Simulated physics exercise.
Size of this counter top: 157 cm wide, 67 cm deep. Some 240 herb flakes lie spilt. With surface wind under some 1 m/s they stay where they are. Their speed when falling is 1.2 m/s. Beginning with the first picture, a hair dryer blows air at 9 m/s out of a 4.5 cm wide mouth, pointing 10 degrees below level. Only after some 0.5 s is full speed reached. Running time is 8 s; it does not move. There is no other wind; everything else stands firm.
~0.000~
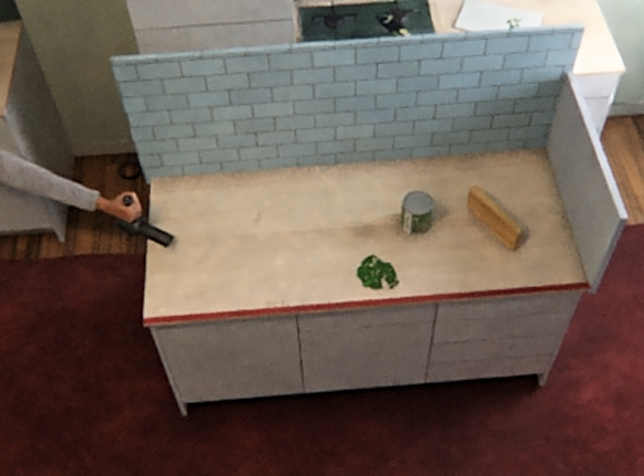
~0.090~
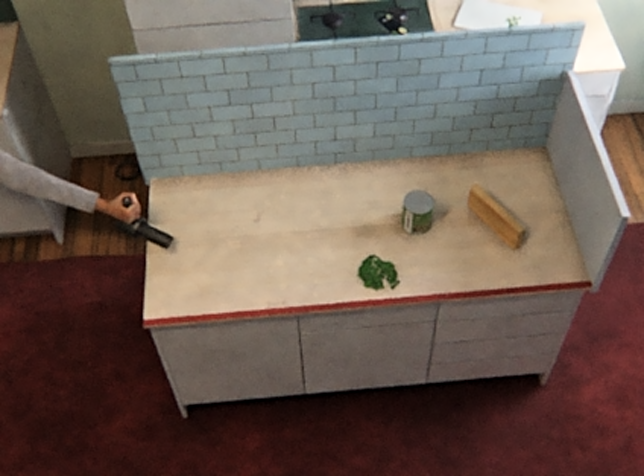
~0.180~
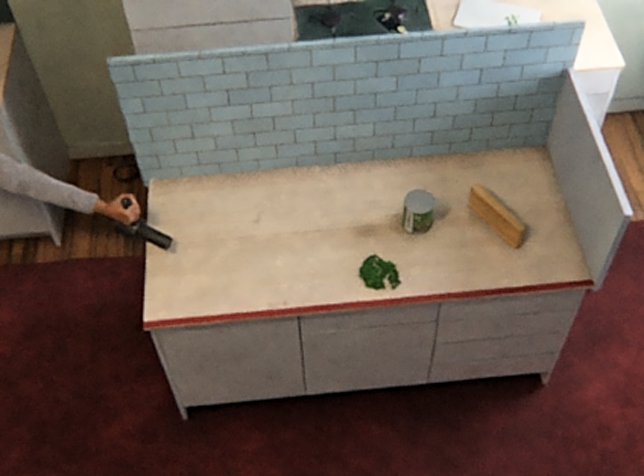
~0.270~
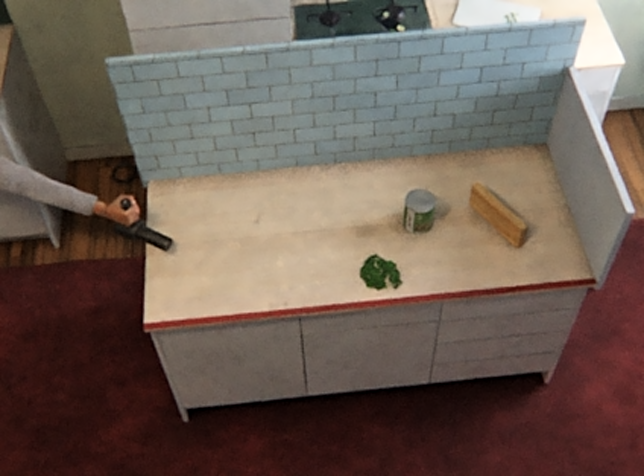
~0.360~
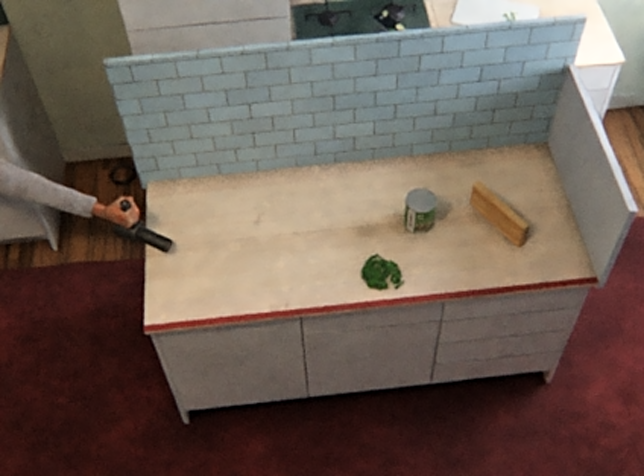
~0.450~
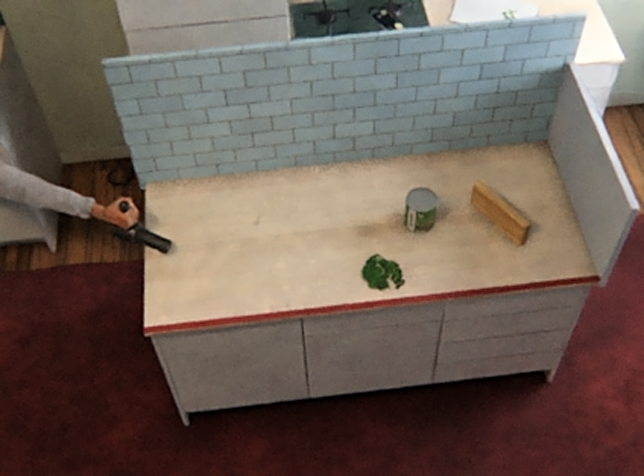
Nothing on the counter moved as a hand at the left held a dark hair dryer pointed slightly down across it, and the green flakes, the tin and the wooden board all stayed put.
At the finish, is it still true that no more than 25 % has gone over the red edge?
No, more than that has gone.
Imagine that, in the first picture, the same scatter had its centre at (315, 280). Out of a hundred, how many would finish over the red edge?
Roughly 60 per cent.
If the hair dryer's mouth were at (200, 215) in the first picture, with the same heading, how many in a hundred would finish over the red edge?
In that case roughly 90 percent.
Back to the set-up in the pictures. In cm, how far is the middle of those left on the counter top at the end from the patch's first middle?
About 45 cm.
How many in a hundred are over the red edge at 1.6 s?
About 30 %.
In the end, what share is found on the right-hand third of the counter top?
About 60 percent.
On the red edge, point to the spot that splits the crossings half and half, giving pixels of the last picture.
At about (493, 294).
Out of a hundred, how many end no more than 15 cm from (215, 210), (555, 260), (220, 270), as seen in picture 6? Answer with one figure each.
I would say some 0 %, 30 % and 0 % respectively.
After 1.6 s the count stands so, 28 % are over the red edge; the middle of those still in play is near (443, 272).
After 2.6 s the count stands so, 34 % are over the red edge; the middle of those still in play is near (484, 262).
After 4.4 s the count stands so, 35 % are over the red edge; the middle of those still in play is near (510, 260).
After 8.0 s, at the end, 38 % are over the red edge; the middle of those still in play is near (520, 258).
